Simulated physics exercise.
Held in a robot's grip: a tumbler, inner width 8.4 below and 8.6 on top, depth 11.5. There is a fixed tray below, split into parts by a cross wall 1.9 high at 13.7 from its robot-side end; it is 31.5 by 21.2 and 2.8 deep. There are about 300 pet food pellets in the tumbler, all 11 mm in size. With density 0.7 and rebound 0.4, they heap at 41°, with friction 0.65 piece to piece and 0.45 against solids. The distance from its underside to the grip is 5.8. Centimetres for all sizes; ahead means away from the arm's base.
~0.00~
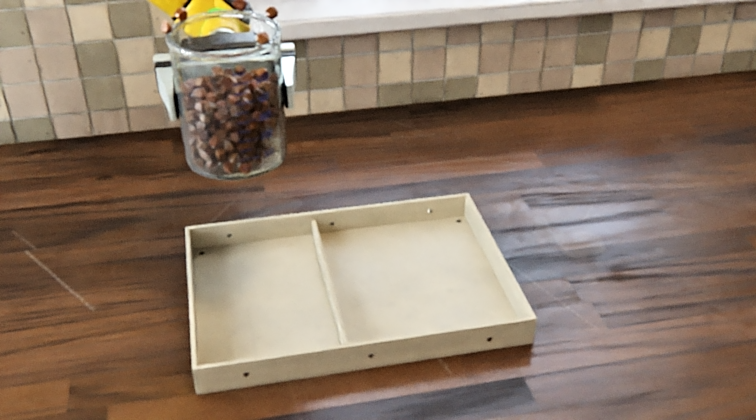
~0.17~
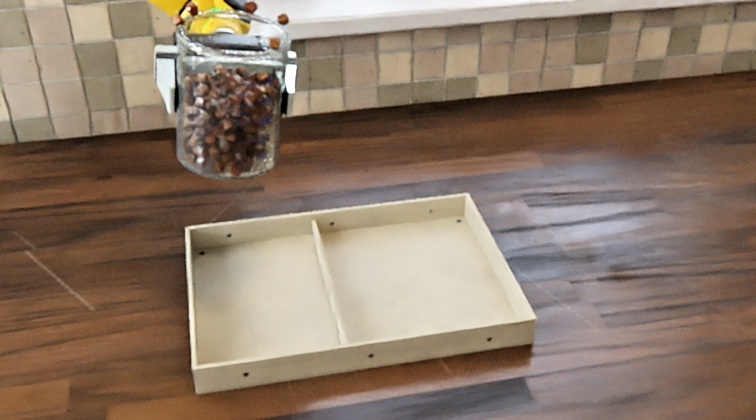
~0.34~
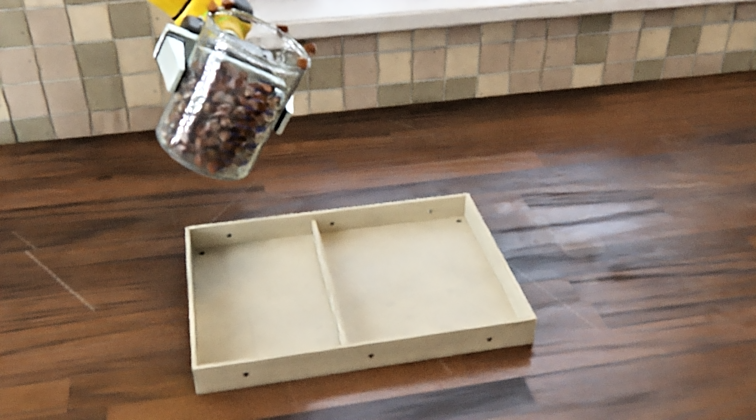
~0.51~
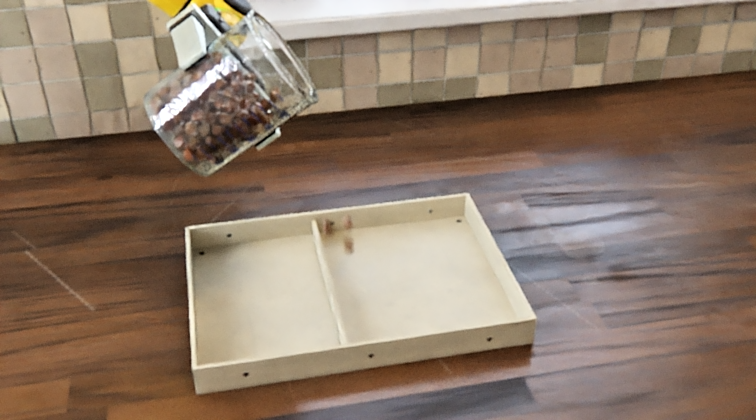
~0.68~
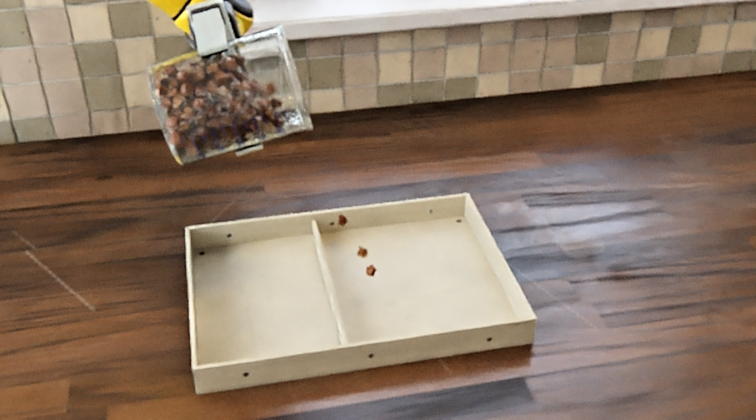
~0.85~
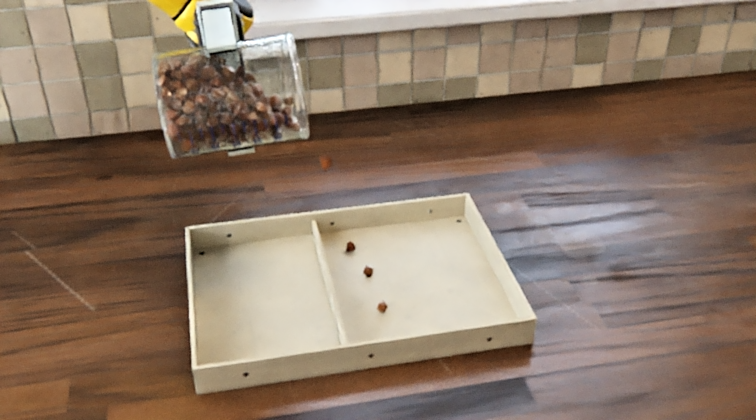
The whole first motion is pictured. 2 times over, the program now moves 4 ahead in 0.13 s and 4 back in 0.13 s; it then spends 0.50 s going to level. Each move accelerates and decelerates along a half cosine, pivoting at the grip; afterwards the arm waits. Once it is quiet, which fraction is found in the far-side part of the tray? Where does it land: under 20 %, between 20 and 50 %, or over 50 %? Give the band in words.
It falls in the band between 20 and 50 %.
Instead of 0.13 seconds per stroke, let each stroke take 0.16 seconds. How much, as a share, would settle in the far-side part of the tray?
Then about 20 per cent.
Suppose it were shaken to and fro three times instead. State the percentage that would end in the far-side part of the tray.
About 50 %.
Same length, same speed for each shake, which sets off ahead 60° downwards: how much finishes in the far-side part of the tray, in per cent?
You'd expect near 5 percent of it there.
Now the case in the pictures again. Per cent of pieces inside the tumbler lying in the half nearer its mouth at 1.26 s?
Something like 55 percent sits in that half.
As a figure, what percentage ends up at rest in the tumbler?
Around 60 per cent.
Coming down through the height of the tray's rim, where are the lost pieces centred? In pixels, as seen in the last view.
Centre: Roughly (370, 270).
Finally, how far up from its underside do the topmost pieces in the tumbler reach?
Top of the fill: Near 7.5 cm.
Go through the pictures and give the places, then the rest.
The first picture shows tumbler middle at (231, 97), level; upper third of the load around (232, 89), from x 165 to 275, top at y 5; 302 in the tumbler.
The second picture shows tumbler middle at (231, 97), tilted 8° forward; upper third of the load around (228, 89), from x 180 to 285, top at y 5.
The third picture shows tumbler middle at (231, 97), tilted 30° forward; upper third of the load around (217, 88), from x 170 to 310, top at y 5; 300 in the tumbler, 2 in flight or on a rim.
The fourth picture shows tumbler middle at (231, 97), tilted 56° forward; upper third of the load around (212, 85), from x 160 to 350, top at y 55; 299 in the tumbler, 2 in the far-side part, 1 in flight or on a rim.
The fifth picture shows tumbler middle at (230, 97), tilted 78° forward; upper third of the load around (204, 80), from x 160 to 370, top at y 60; 299 in the tumbler, 3 in the far-side part.
The sixth picture shows tumbler middle at (230, 97), tilted 86° forward; upper third of the load around (199, 83), from x 165 to 380, top at y 60; 298 in the tumbler, 3 in the far-side part, 1 in flight or on a rim.
By 1.26 s, tilted 86° forward, highest piece 25 above the table; 232 in the tumbler, 56 in the far-side part, 1 in the robot-side part, 13 in flight or on a rim.
By 1.67 s, tilted 31° forward, highest piece 28 above the table; 175 in the tumbler, 119 in the far-side part, 7 in the robot-side part, 1 on the table or floor.
By 2.07 s, level, highest piece 26 above the table; 175 in the tumbler, 119 in the far-side part, 7 in the robot-side part, 1 on the table or floor.
By 3.12 s, level, highest piece 26 above the table; 175 in the tumbler, 119 in the far-side part, 7 in the robot-side part, 1 on the table or floor.
Final count, 175 in the tumbler, 119 in the far-side part, 7 in the robot-side part, 1 on the table or floor. That is 39 % in the far-side part of the tray.
